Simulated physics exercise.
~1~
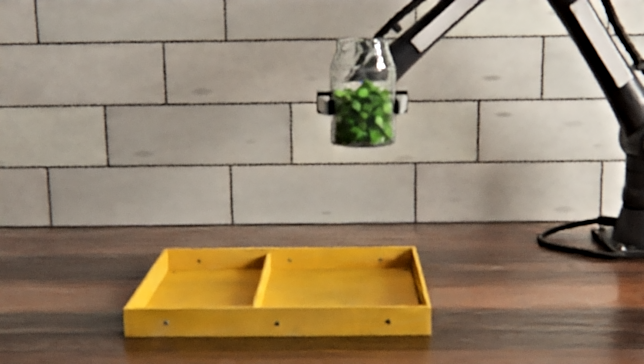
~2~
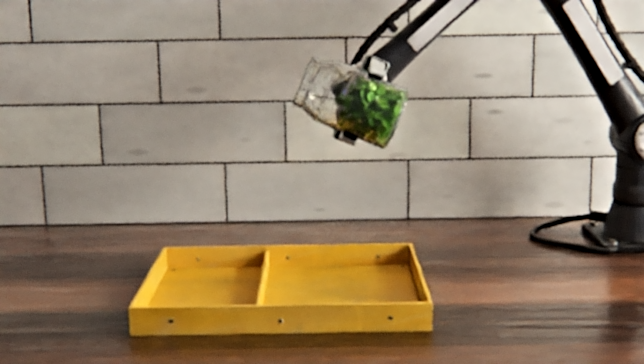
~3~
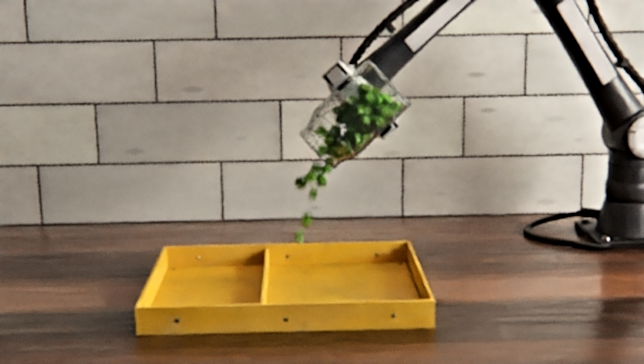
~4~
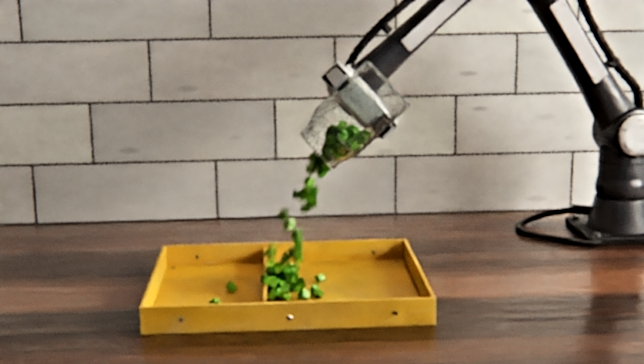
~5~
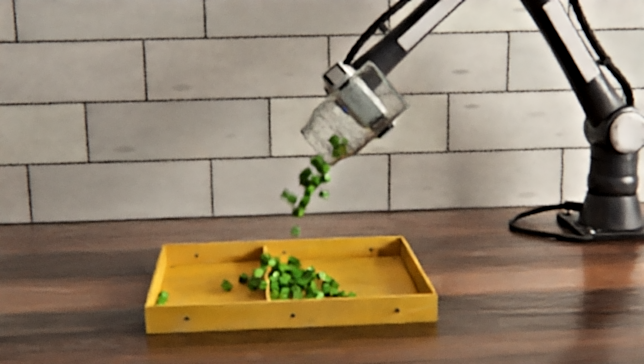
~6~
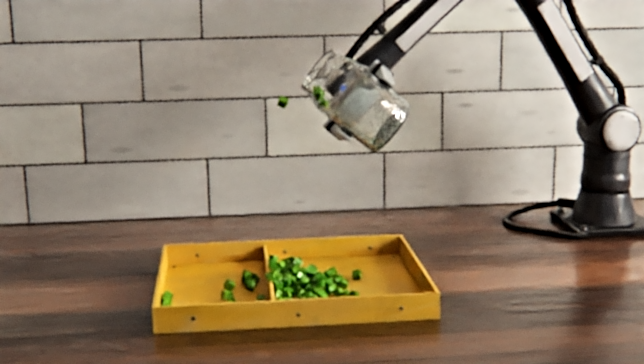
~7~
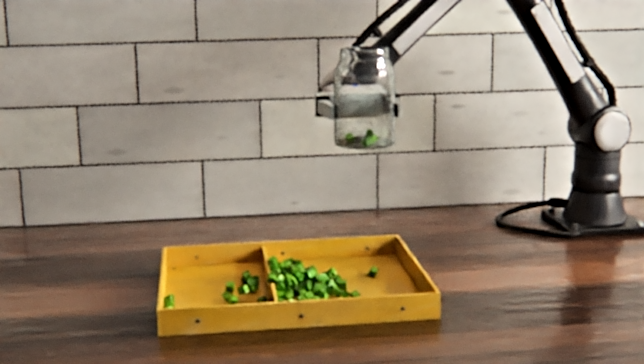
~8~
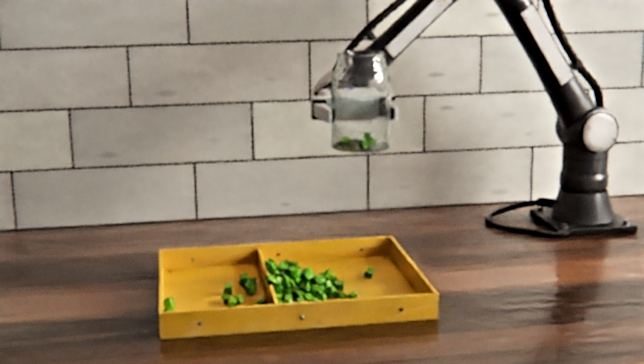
On a dark wooden kitchen table in front of a pale tiled wall, seen from the front and slightly above, a shallow yellow tray with one dividing wall sits below a black robotic arm. The arm, standing at the right, holds a clear glass jar of green vegetable dice upright. It tips the jar over to the left until its mouth points down, and the dice tumble out around the divider. The jar swings back upright, a stray piece flying near its mouth. Most dice end heaped in the tray's right part, some lie left, and a few remain in the jar.
